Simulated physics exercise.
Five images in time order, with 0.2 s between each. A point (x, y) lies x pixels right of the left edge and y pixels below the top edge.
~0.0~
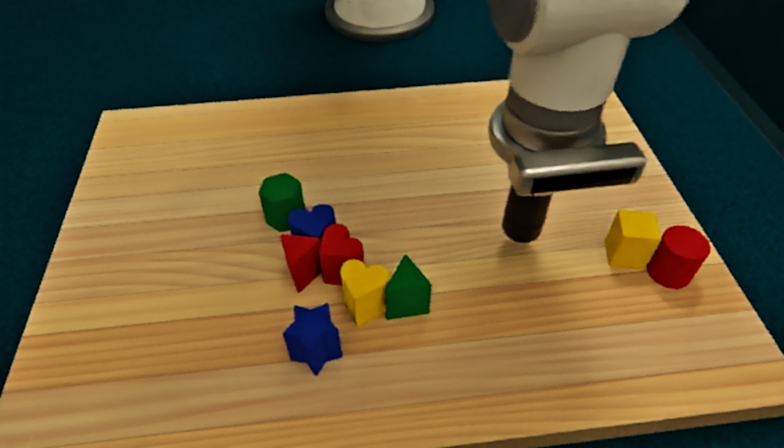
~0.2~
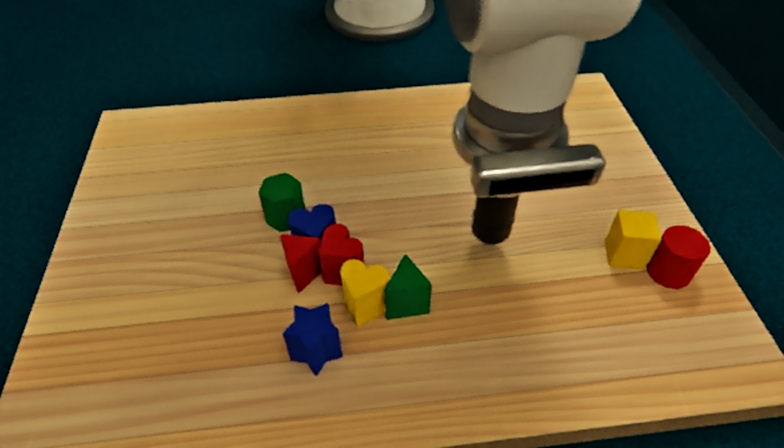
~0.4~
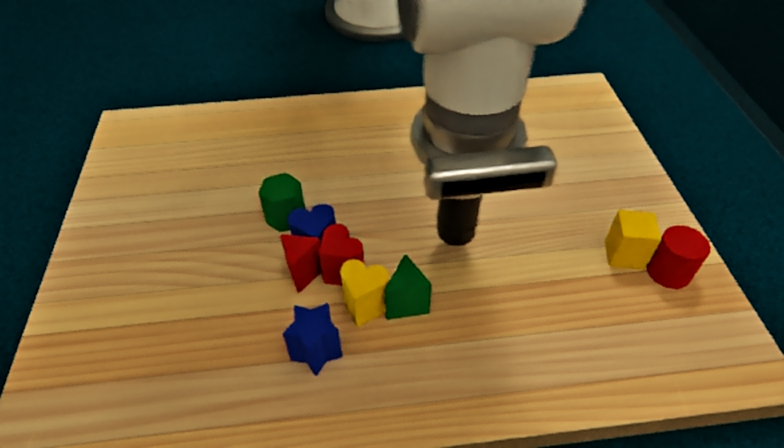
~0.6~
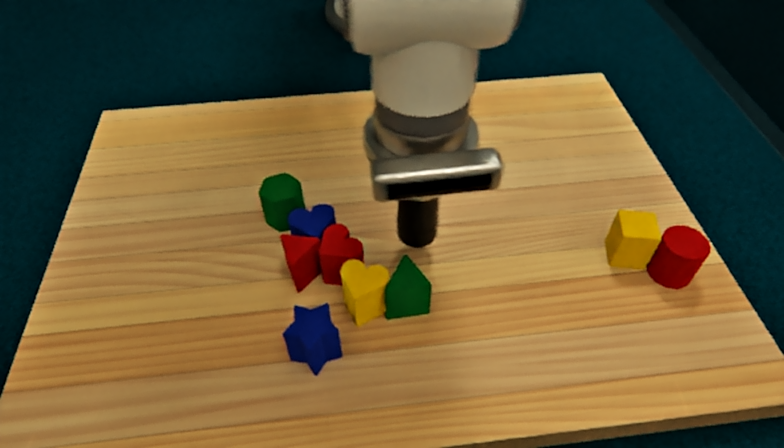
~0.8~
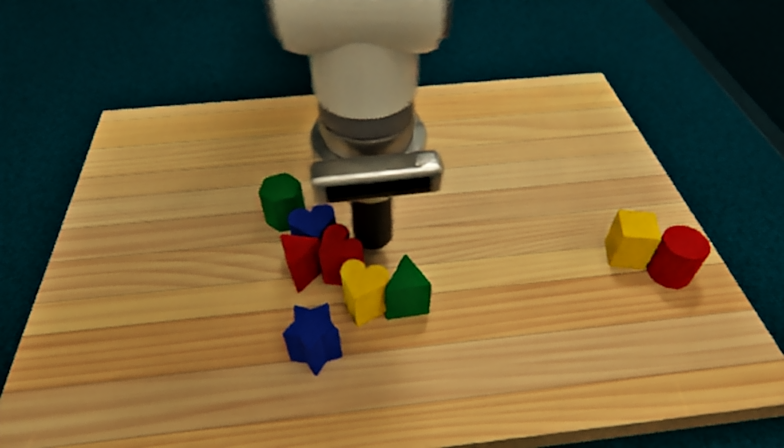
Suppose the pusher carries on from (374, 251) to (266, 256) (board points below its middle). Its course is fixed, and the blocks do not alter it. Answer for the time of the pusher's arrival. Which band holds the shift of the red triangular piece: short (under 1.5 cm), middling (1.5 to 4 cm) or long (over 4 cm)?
Shift of 1.5 to 4 cm.
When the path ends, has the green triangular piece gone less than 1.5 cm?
Yes.
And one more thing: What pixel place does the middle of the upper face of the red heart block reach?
By then it is at (314, 252).
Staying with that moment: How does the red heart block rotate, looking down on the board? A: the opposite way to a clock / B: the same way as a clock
That would be A.
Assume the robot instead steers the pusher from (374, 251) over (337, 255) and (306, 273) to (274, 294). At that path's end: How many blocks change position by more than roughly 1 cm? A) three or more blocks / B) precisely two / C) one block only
The answer is A.
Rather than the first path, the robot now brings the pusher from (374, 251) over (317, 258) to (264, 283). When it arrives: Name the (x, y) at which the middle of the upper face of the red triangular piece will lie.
In the picture, it is at (240, 281).
On the path given first. Halfway along, pusher (315, 239); red triangular piece (273, 256), turned 35° clockwise; blue heart block (272, 218), turned 15° clockwise; red heart block (315, 252), turned 55° anticlockwise.
At the end, pusher (261, 241); green hexagonal block unmoved; red triangular piece (270, 258), turned 30° clockwise; blue heart block (228, 212); red heart block (314, 252), turned 60° anticlockwise; green triangular piece unmoved.
